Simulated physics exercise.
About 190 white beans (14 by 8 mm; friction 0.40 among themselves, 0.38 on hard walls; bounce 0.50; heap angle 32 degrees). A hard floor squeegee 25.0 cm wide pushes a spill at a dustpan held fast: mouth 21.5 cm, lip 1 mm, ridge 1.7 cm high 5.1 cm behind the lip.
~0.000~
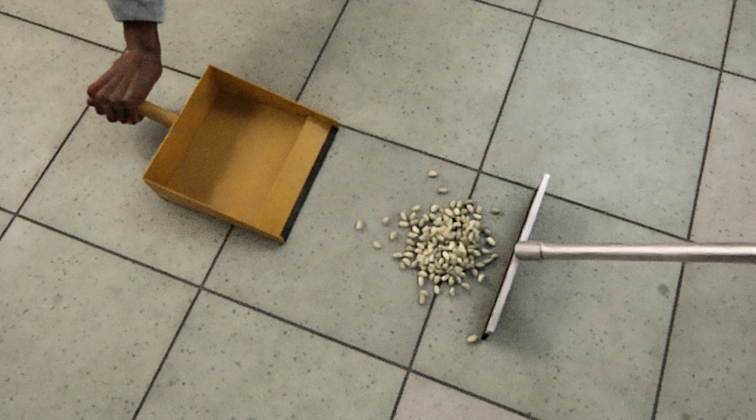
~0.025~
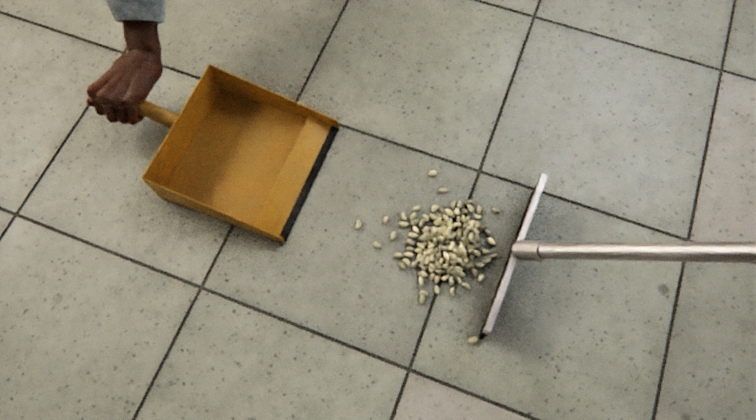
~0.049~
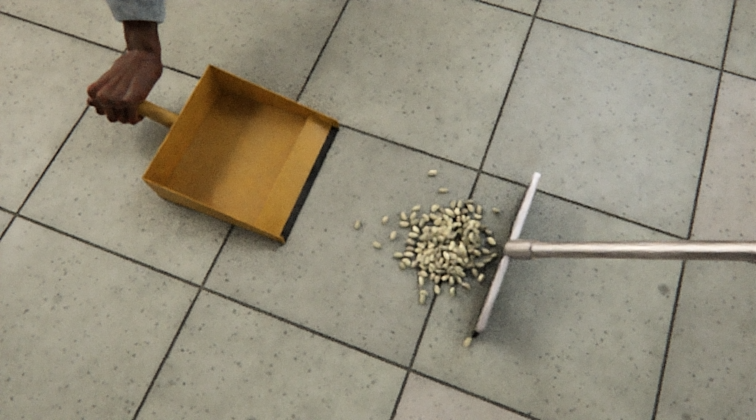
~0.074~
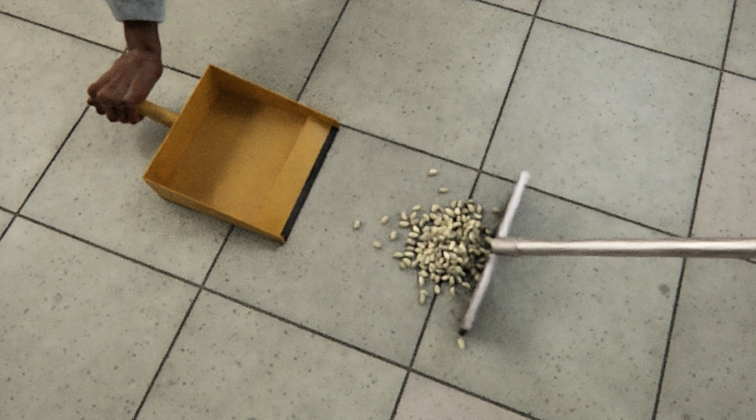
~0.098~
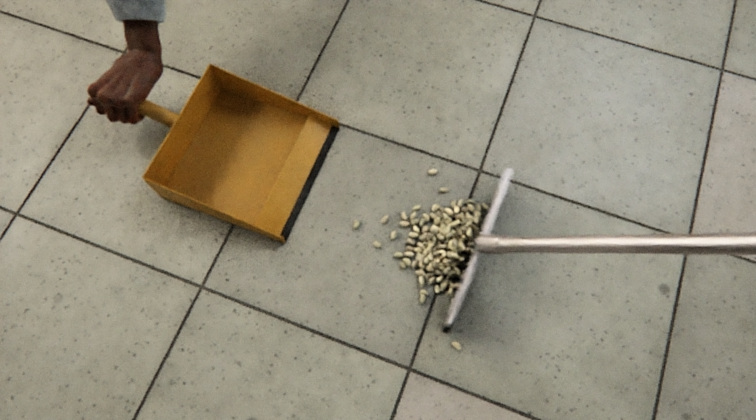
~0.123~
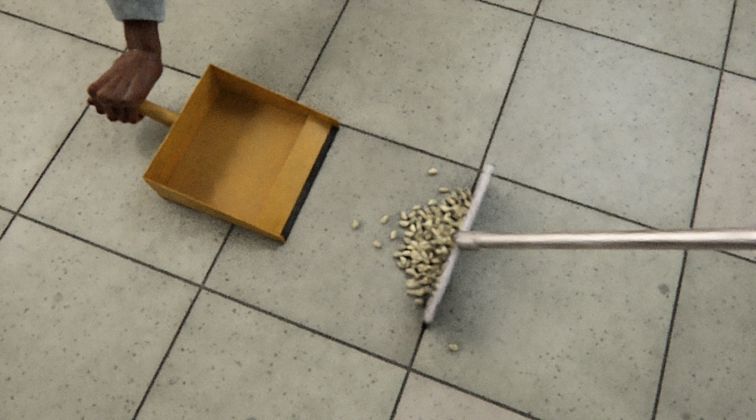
A hand holding an orange dustpan still on a tiled floor while a squeegee moves left, pushing a pile of white beans together.
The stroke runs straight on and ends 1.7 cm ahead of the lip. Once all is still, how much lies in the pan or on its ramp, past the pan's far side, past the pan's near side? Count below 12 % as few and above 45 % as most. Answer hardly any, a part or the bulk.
Pan: The bulk, far side: Hardly any, near side: A part.
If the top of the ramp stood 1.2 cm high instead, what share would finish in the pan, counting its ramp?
Then about 55 per cent.
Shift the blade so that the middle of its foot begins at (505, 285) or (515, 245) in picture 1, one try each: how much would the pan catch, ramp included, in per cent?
Some 45 and 55 per cent.
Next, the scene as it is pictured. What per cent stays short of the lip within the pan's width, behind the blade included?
About 25 per cent.
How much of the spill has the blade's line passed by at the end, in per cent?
Some 5 per cent.
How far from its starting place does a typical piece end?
Roughly 28 cm.
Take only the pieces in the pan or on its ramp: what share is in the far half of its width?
About 30 per cent.
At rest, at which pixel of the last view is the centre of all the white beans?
At about (289, 197).
After 0.23 s, middle of the blade 13 cm from the lip; 0 % over the lip, far side 0 %, near side 10 %.
Then, at 0.31 s, middle of the blade 4 cm from the lip; 0 % over the lip, far side 5 %, near side 20 %.
After 0.52 s, middle of the blade 2 cm from the lip; 55 % over the lip, far side 5 %, near side 20 %.
By 2.8 s all is still; pan 50 %, far side 5 %, near side 20 %, in front of the lip or behind the blade 25 %.
